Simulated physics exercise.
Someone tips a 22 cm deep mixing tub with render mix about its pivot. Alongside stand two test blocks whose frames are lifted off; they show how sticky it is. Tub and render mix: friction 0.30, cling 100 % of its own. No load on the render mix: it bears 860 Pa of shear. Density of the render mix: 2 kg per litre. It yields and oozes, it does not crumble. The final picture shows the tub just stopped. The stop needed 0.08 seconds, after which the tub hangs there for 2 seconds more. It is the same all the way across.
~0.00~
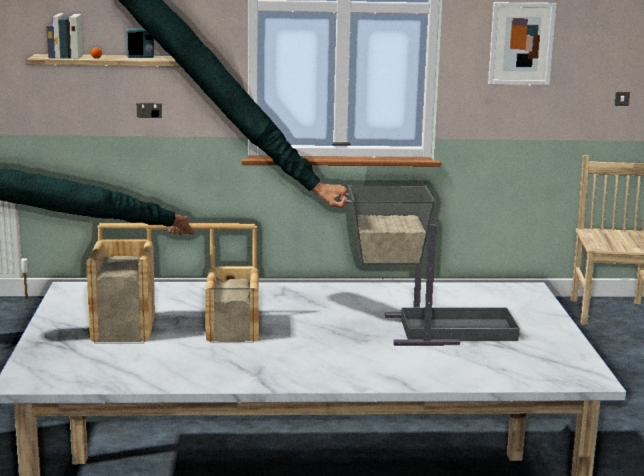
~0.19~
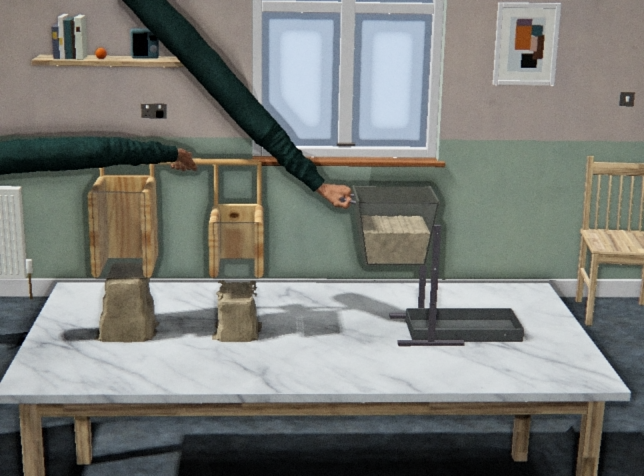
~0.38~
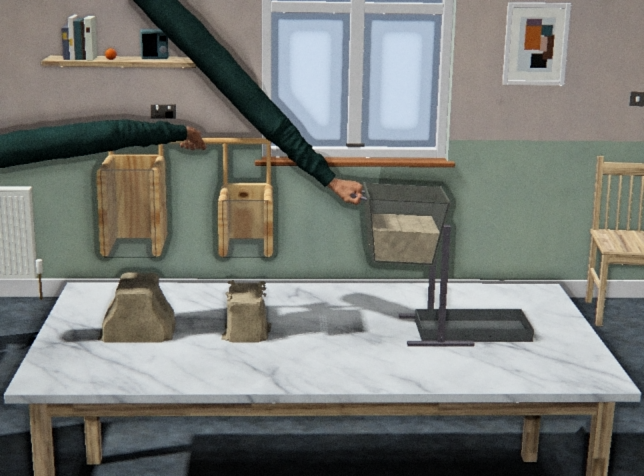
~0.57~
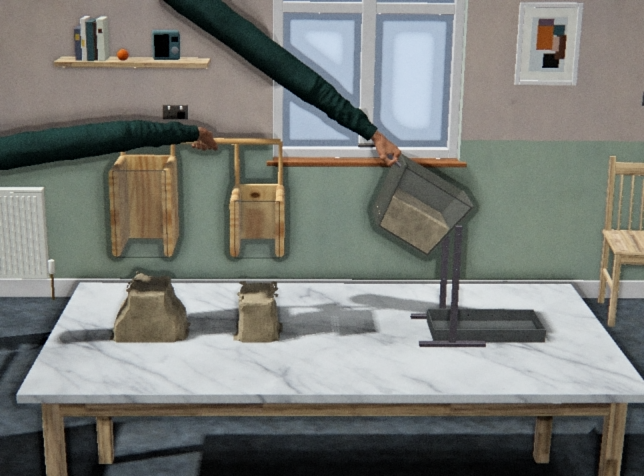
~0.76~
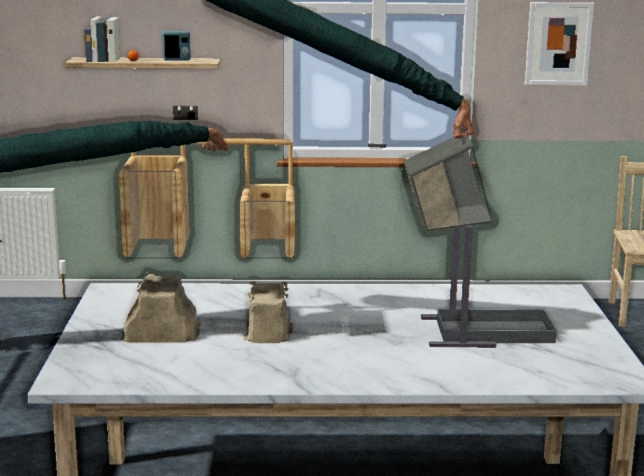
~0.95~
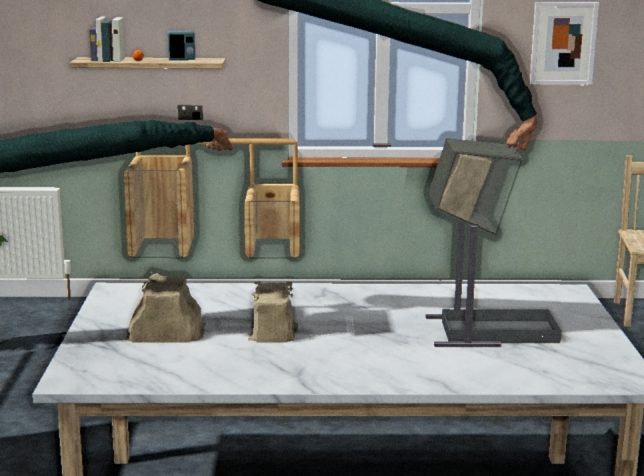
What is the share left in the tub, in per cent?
About 43 %.
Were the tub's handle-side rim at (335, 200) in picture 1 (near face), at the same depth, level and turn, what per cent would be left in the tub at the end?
Roughly 30 %.
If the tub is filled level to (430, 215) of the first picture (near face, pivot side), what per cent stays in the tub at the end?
6 %.
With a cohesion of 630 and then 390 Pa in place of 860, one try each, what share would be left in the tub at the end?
Try one gives 35 per cent, try two gives 30 per cent.
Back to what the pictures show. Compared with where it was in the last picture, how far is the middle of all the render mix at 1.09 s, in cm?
I'd estimate roughly 7 centimetres.
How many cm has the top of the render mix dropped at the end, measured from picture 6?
Roughly 15 cm.
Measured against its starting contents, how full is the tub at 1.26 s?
Close to 50 in a hundred.
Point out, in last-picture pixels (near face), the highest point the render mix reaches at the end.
Near (482, 199).
After 1.09 s, the tub is at 105 degrees and holds 100 %.
After 1.26 s, the tub is at 105 degrees and holds 51 %.
After 1.43 s, the tub is at 105 degrees and holds 43 %.
After 1.60 s, the tub is at 105 degrees and holds 43 %.
After 2.95 s, the tub is at 105 degrees and holds 43 %.
